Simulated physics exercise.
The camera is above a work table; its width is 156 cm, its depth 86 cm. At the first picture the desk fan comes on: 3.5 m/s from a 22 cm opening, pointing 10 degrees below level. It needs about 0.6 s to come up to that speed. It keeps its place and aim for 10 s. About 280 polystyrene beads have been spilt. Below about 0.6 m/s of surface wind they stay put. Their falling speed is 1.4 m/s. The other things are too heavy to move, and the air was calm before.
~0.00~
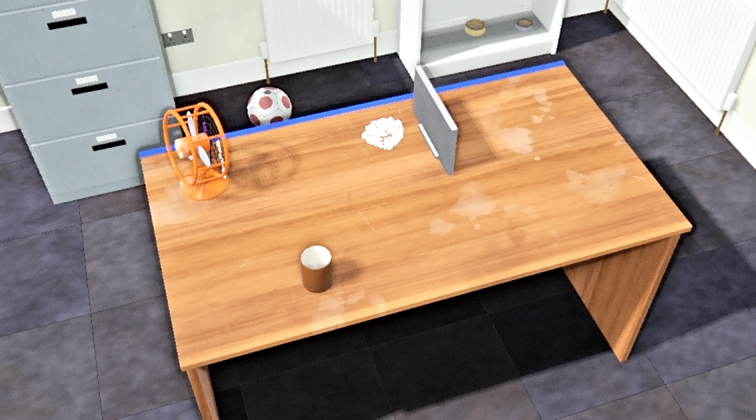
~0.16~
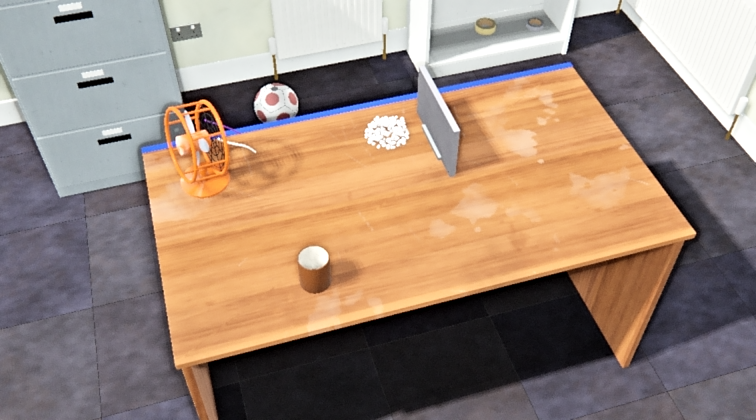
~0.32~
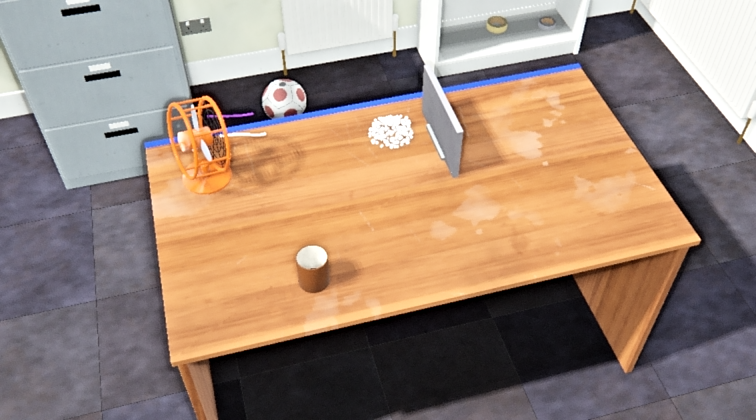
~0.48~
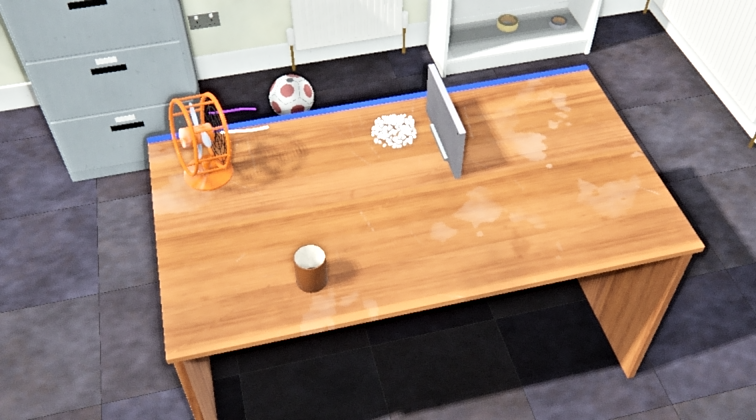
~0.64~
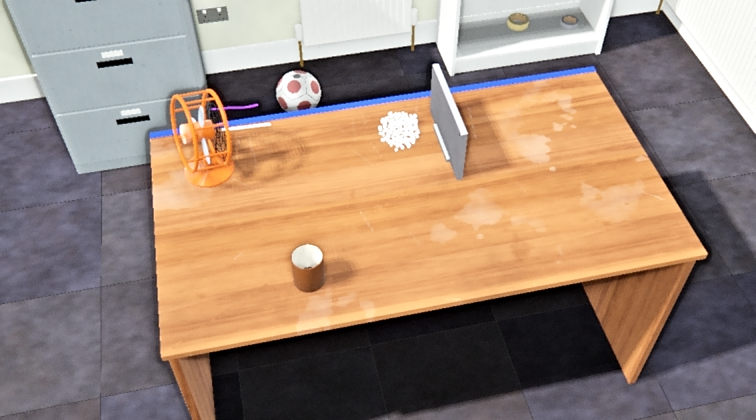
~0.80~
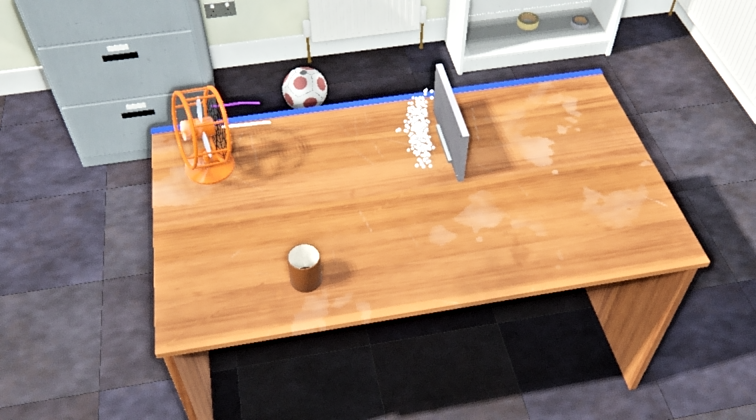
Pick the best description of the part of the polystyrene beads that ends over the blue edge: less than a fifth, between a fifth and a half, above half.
Of the polystyrene beads, from a fifth to a half end over the blue edge.
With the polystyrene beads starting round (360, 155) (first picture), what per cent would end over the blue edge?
Then about 0 %.
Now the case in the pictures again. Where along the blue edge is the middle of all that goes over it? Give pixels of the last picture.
Near (445, 90).
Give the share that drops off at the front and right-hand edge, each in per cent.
About 60 % front, 0 % right-hand.
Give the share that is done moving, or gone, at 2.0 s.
About 100 %.
After 2.0 s, 38 % are over the blue edge; 95 % have settled or left.
After 3.2 s, 38 % are over the blue edge; 100 % have settled or left.
After 5.5 s, 38 % are over the blue edge; 100 % have settled or left.
After 10.0 s, at the end, 38 % are over the blue edge.
